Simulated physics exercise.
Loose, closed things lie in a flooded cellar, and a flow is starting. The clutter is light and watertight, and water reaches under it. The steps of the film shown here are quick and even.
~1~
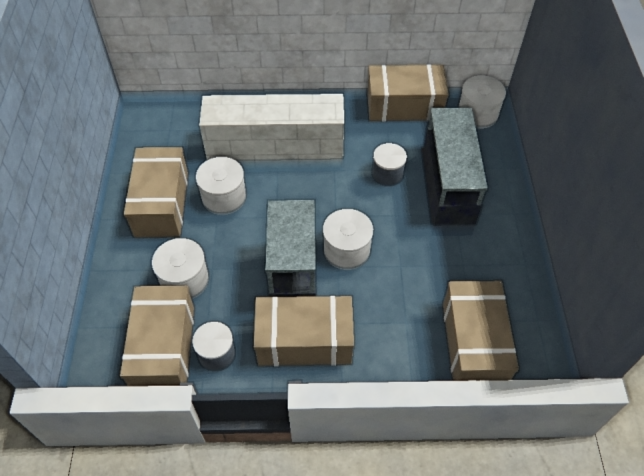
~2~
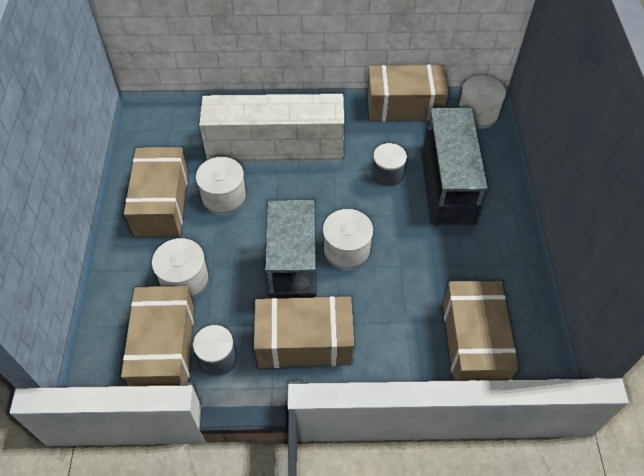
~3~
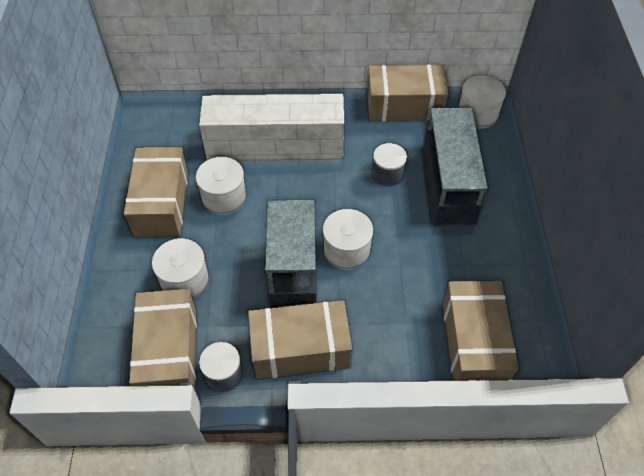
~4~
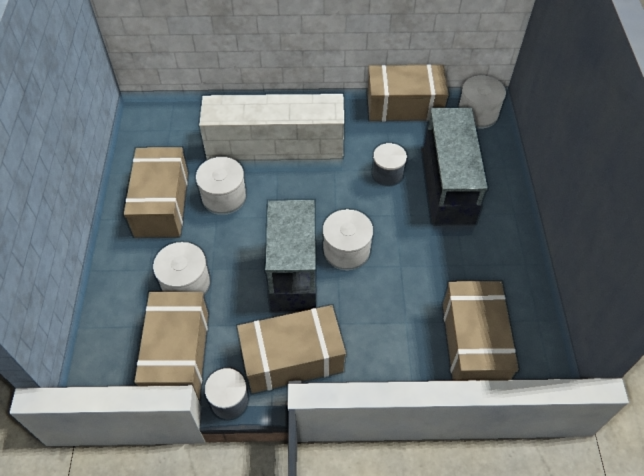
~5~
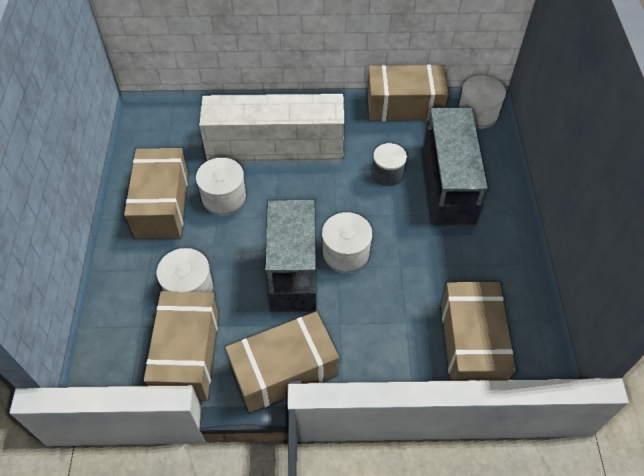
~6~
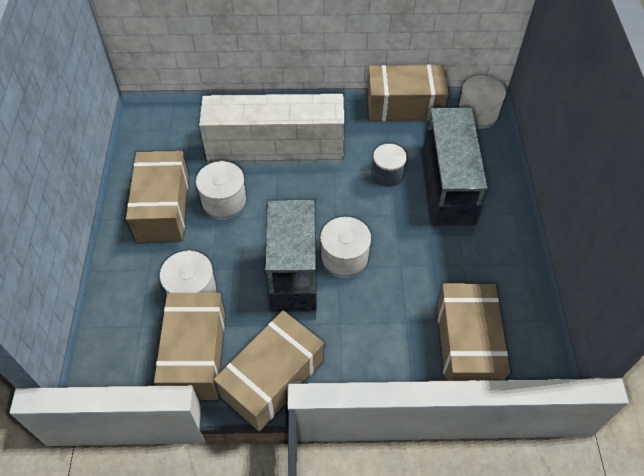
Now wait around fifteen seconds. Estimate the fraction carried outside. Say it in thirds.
It is going to be less than one third.
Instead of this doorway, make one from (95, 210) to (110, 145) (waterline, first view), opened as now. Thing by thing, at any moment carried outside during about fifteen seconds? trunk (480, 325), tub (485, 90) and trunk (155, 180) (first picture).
In sequence: Remains, remains, escapes.
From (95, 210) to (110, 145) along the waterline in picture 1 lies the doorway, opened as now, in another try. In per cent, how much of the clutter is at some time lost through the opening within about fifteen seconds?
It works out at some 30 per cent of the things.
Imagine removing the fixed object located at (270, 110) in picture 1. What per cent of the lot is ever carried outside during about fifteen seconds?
Roughly 10 in a hundred.
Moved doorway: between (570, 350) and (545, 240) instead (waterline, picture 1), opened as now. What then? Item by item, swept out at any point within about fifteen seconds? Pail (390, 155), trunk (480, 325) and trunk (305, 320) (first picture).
Okay, one after another: Departs, then departs, then departs.
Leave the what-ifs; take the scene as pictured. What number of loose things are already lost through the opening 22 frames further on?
1.
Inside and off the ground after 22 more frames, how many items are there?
Tally at that point: 10.
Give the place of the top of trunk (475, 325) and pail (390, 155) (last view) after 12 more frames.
(440, 326) and (376, 177), about.
A moment on, 1 of 11 are out; 10 afloat.
Next, 1 of 11 are out; 10 afloat.
Later, 1 of 11 are out; 10 afloat.
In the end, 1 of 11 are out; 10 afloat.
